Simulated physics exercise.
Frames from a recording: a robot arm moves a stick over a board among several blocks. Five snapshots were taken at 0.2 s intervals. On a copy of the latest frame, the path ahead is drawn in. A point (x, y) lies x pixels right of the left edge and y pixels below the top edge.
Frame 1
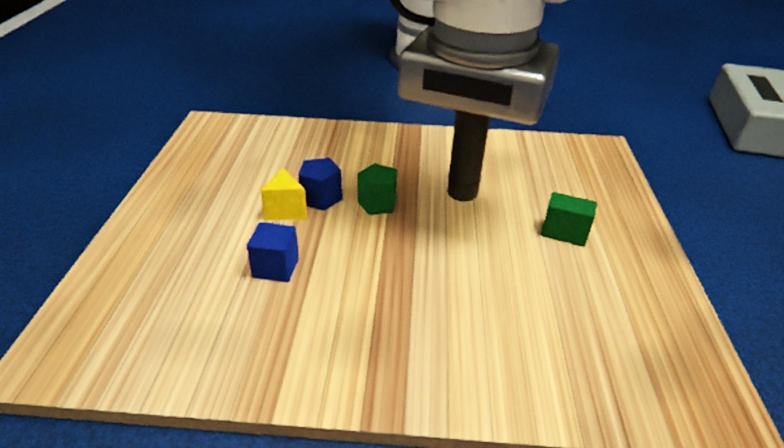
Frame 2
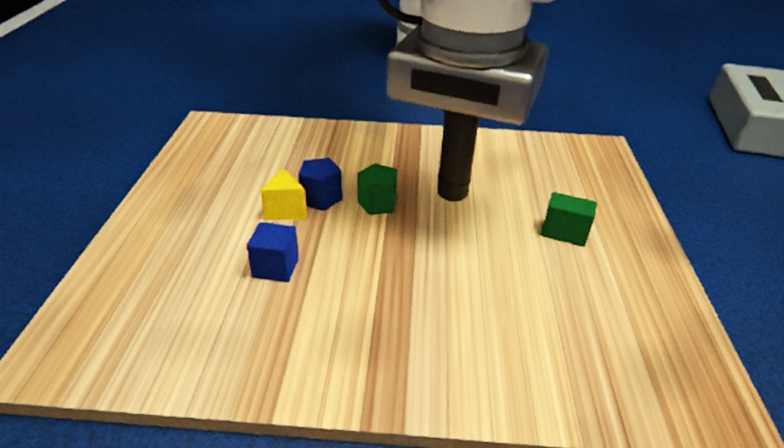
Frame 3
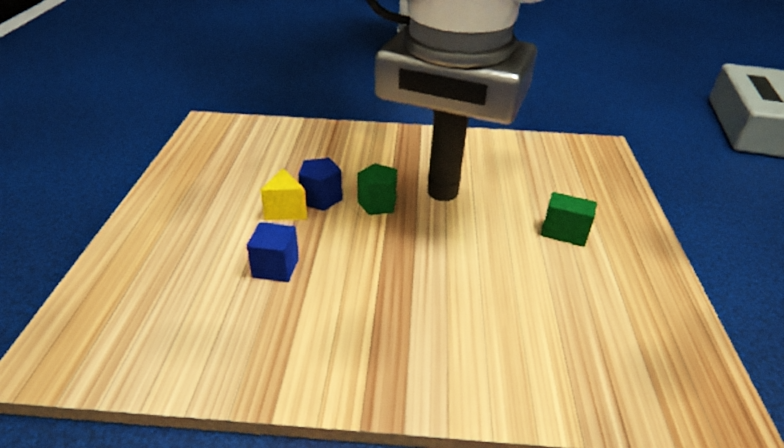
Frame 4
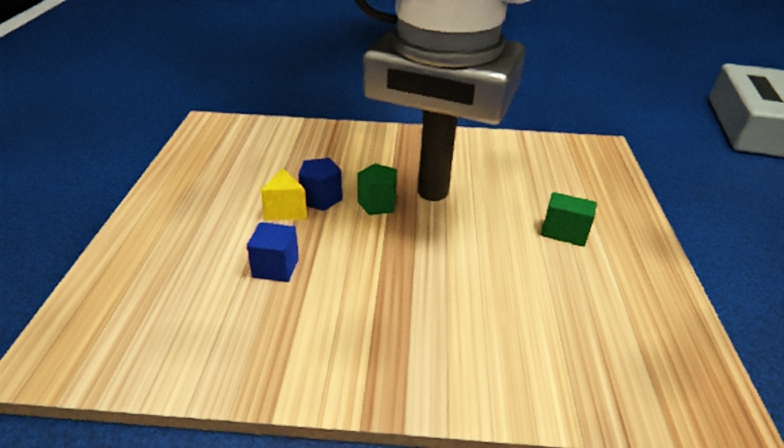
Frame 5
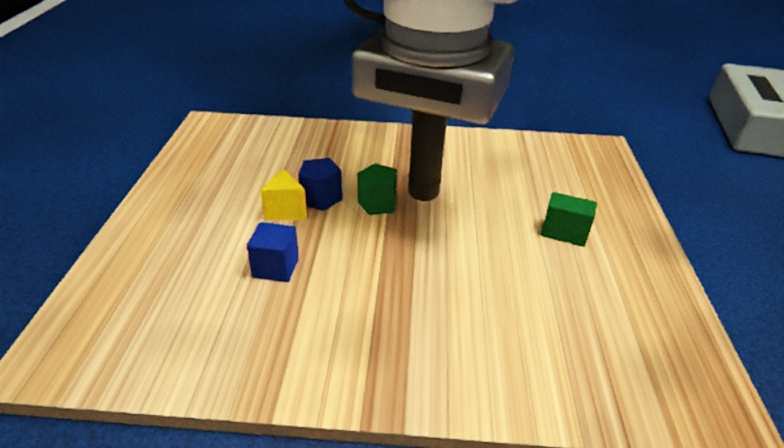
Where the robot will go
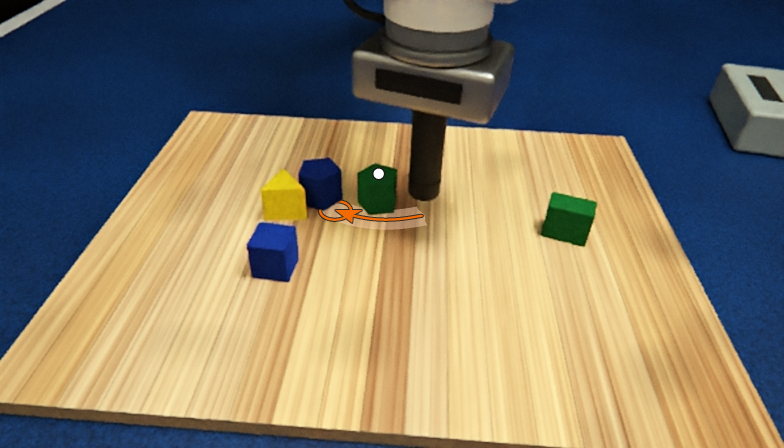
On a wooden board over a blue surface, a robot arm holding a dark stick moves slowly left toward a green block, while the yellow triangular block and the blue and green blocks around it stay still.
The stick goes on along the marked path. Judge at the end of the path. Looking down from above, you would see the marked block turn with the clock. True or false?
Verdict: True.
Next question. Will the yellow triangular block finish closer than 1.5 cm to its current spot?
Yes - that is the case.
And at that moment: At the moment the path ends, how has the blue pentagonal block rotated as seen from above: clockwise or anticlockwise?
Overhead view: Anti-clockwise.
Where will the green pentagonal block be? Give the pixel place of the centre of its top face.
By then it is at (350, 164).
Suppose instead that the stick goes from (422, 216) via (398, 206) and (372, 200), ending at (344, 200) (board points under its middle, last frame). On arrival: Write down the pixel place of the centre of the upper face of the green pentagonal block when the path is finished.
The centre of its top face lies at (314, 162).
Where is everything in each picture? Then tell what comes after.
Lower end of the stick at (462, 194), tops of blocks, yellow triangular block at (283, 181), blue pentagonal block at (319, 168), green pentagonal block at (379, 174), in the first frame.
Stick at (453, 193), blocks as before, in the second frame.
Stick at (443, 193), blocks as before, in the third frame.
Stick at (433, 193), blocks as before, in the fourth frame.
Stick at (424, 193), yellow triangular block at (283, 181), blue pentagonal block at (319, 168), green pentagonal block at (379, 174), in the fifth frame.
The drawn path runs from (422, 216) via (393, 220) and (363, 218), ending at (336, 210); the dot is on the green pentagonal block.
On the path given first. Halfway along, stick at (378, 197); green pentagonal block at (364, 171), turned 45° clockwise.
At the end, stick at (334, 188); yellow triangular block not moved; blue pentagonal block at (313, 163), turned 35° anticlockwise; green pentagonal block at (350, 164), turned 110° clockwise.
